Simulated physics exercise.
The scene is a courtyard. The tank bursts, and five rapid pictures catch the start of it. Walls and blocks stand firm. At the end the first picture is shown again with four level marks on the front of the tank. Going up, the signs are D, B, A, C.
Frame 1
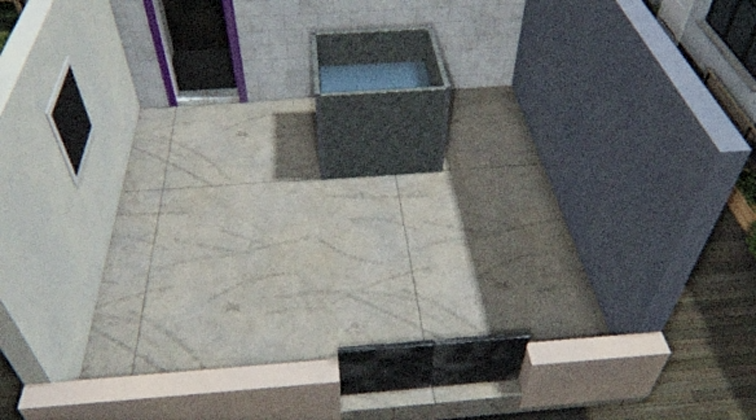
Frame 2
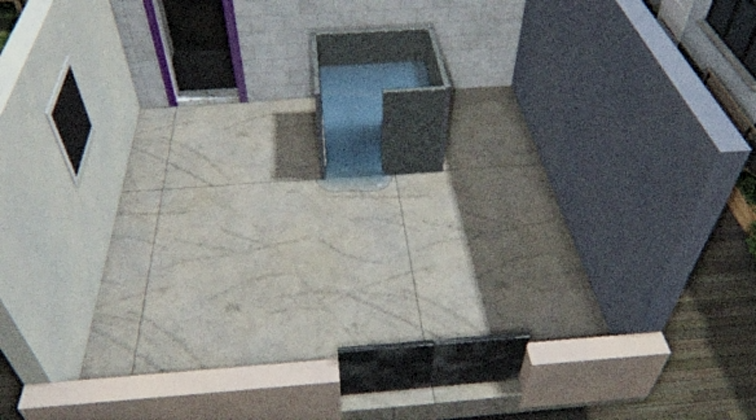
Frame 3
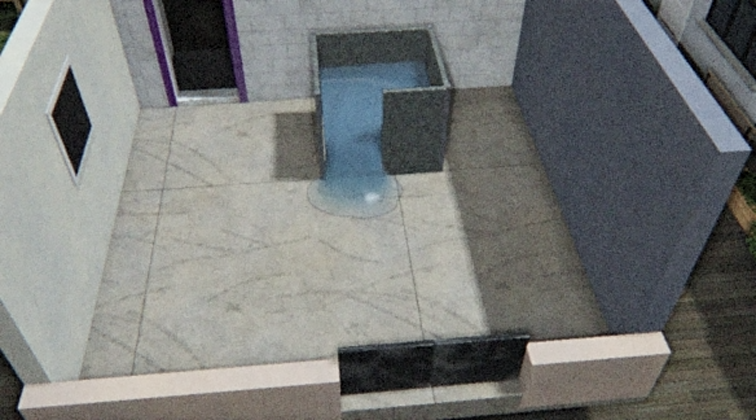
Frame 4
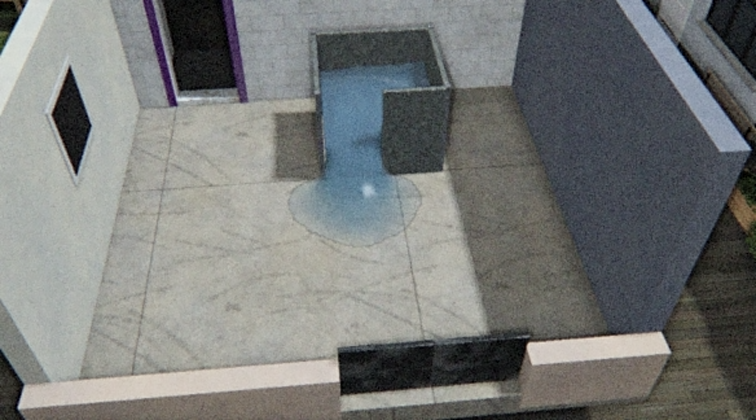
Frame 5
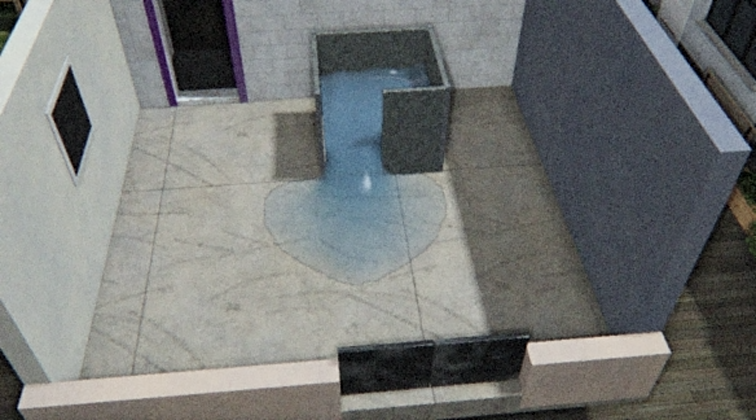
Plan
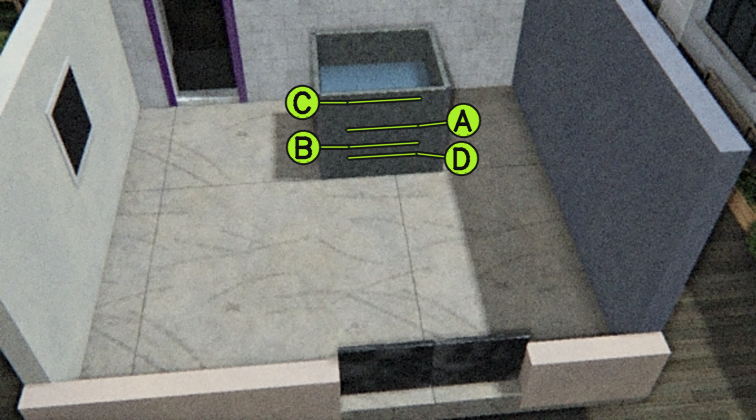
Water pouring from an opened dark tank in a walled courtyard, spreading in a widening pool across the pale paved floor.
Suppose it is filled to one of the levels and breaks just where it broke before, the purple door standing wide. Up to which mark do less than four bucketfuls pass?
It is A.
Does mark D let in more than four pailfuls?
No, not at all.
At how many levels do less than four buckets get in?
Three.
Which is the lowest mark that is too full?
C.
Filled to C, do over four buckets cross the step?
Yes, that goes wrong.
On the marked copy, A at (383, 127); B at (383, 144); C at (383, 100); D at (382, 155); from the bottom up D, B, A, C.
With A, a bucket or two gets in.
With B, nothing gets over.
With C, about 10 bucketfuls get in.
With D, nothing gets over.
